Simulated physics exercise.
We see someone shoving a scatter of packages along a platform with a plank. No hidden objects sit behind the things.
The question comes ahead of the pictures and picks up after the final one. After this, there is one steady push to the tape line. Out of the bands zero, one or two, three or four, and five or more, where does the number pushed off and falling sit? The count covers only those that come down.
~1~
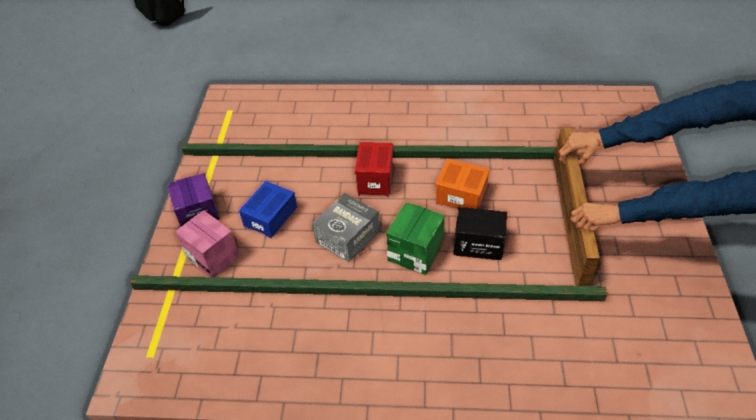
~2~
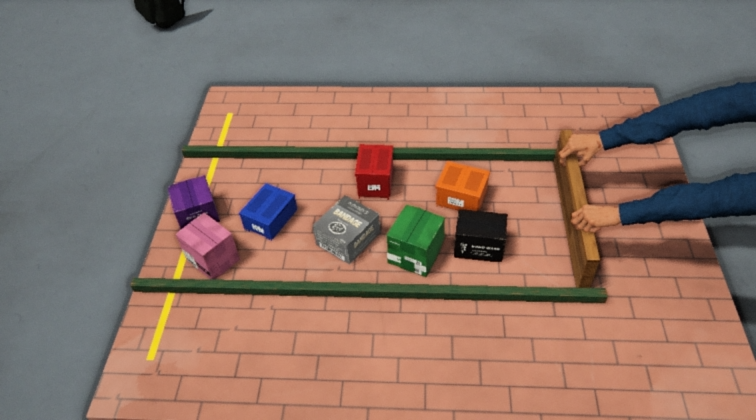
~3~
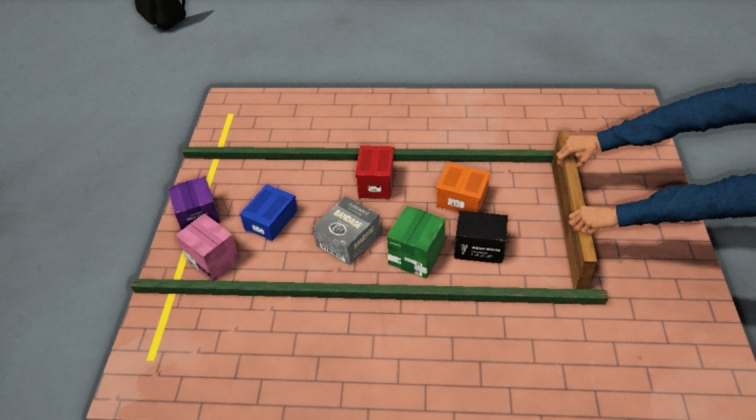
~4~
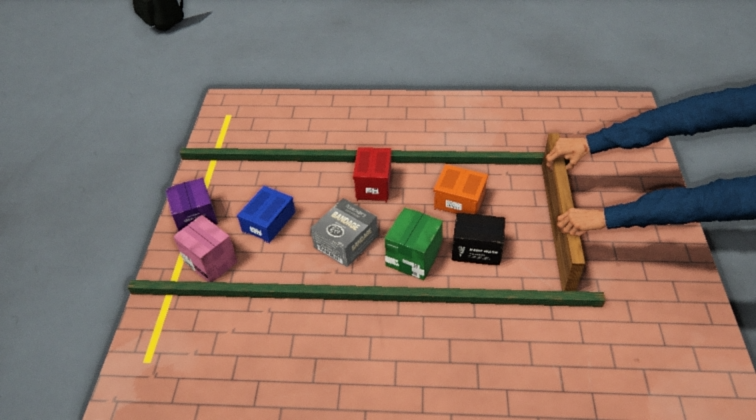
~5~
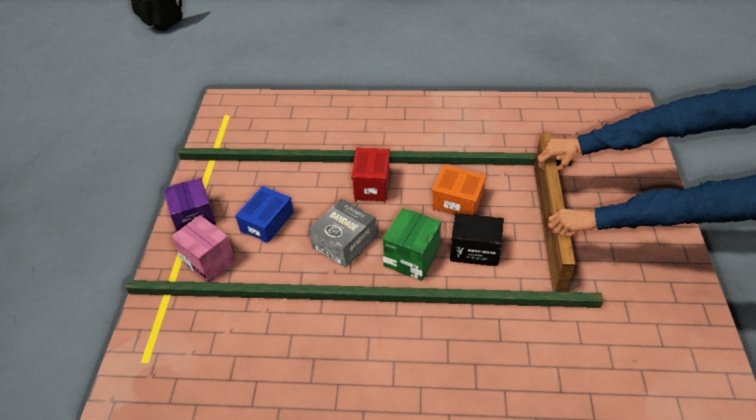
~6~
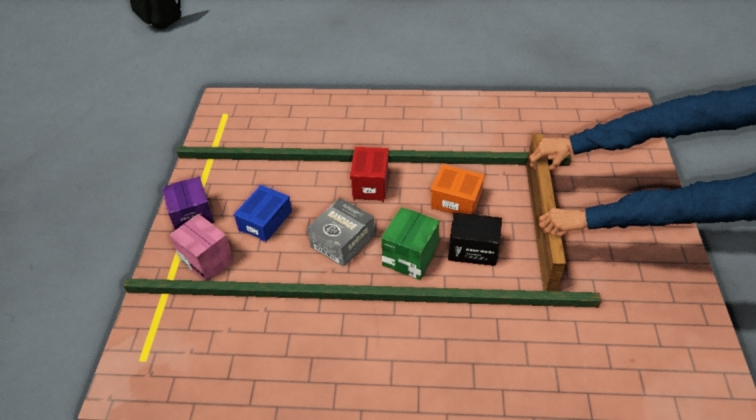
It sits at five or more.
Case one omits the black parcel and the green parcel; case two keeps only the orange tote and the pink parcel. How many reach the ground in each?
3 in the first try, 3 in the second.
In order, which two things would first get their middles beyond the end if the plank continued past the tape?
Earliest first: The purple box, then the pink parcel.
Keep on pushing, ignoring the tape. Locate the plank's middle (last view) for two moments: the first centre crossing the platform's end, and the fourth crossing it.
At (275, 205) for the first, at (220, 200) for the fourth.
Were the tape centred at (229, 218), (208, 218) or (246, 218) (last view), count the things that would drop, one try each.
Ground tally per try: 2 / 5 / 2.
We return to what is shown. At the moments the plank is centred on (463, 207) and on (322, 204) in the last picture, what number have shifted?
At first I count 3, and then 7.
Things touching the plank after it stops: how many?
3 in contact.
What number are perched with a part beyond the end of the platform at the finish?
The count is 3.
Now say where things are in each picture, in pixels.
Purple box (193, 201); pink parcel (208, 245); blue tote (269, 209); plank (574, 204); tape (197, 214), in the first frame.
Pink parcel (208, 247); red tote (375, 172), in the second frame.
Blue tote (270, 213); grey box (348, 230), in the third frame.
Purple box (192, 206); black parcel (478, 239), in the fourth frame.
Pink parcel (204, 250); green parcel (412, 244), in the fifth frame.
Purple box (188, 205); pink parcel (203, 248); blue tote (264, 213); plank (543, 209); tape (191, 217), in the sixth frame.
A little later, none off yet; purple box at rest near (188, 205); pink parcel at rest near (203, 248); blue tote at rest near (264, 213).
Next, none off yet; purple box moving near (186, 205); pink parcel shifted a little near (179, 248); blue tote shifted about its own width near (238, 191).
When it is over, the number that fall off is five or more; down, green parcel, grey box, blue tote, pink parcel and purple box.
